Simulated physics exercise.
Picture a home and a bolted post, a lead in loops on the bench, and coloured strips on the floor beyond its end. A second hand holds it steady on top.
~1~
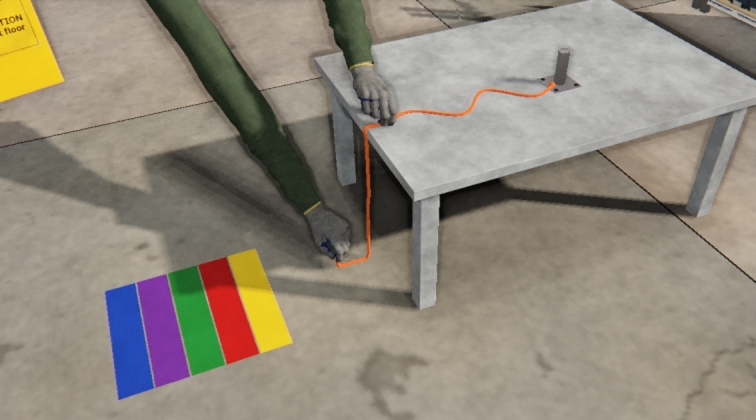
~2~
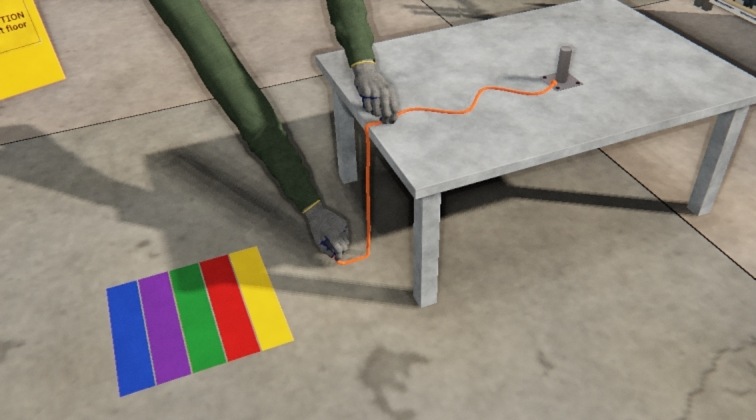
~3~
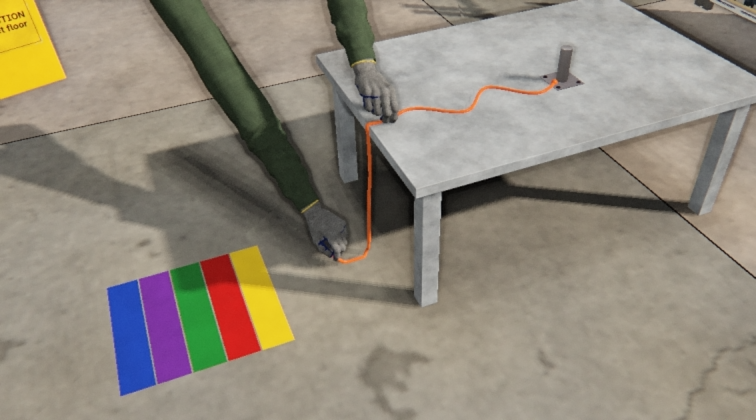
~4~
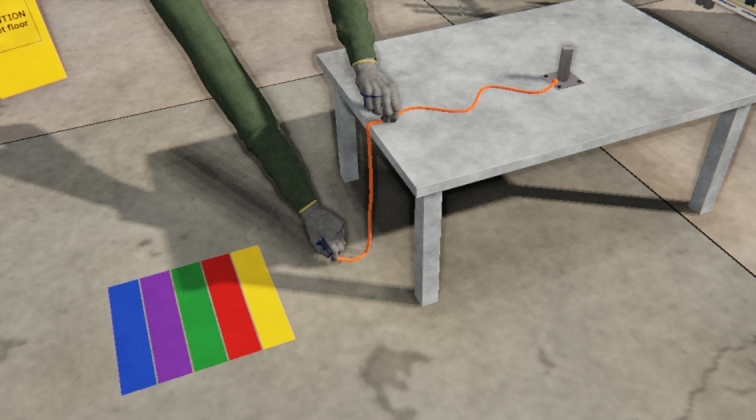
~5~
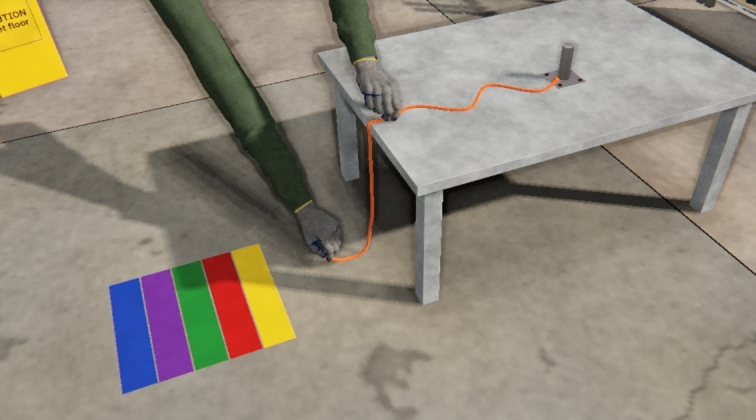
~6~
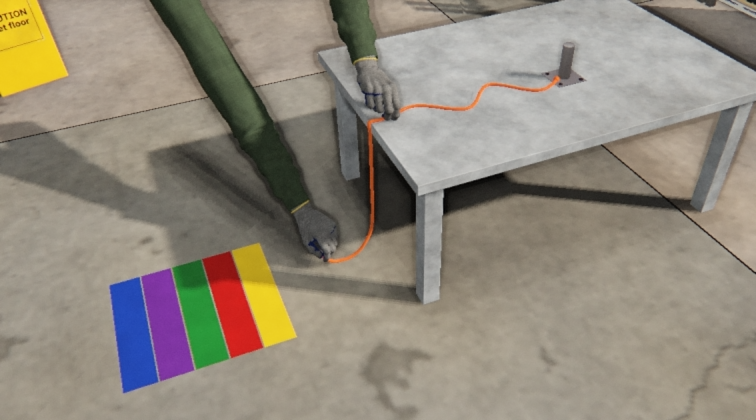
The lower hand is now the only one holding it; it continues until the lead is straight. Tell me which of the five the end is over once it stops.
It is over the green strip.
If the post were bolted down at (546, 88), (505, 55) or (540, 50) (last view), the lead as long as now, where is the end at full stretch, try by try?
Try 1 about (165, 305), try 2 about (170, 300), try 3 about (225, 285).
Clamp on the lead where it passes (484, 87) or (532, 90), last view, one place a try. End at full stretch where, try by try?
Respectively, (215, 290) and (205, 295).
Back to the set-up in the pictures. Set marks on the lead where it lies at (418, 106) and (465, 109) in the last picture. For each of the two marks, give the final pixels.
Final spots: (389, 119), then (433, 108).
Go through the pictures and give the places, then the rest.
In the first picture, end (336, 258); yellow (270, 329); red (237, 339); green (203, 350); purple (169, 361); blue (133, 372).
In the second picture, end (335, 257); lead through (534, 94) (477, 96) (430, 110) (368, 132) (368, 189) (368, 242).
In the third picture, end (333, 257).
In the fourth picture, end (331, 257); lead through (535, 93) (478, 95) (431, 109) (369, 130) (371, 187) (369, 240).
In the fifth picture, end (327, 257).
In the sixth picture, end (323, 257); lead through (537, 90) (480, 93) (432, 107) (370, 128) (372, 185) (367, 239).
Soon after, end near (254, 278); over yellow.
Then, end near (219, 288); over red.
At full stretch, end near (197, 295); over green. The end stops over the green strip.
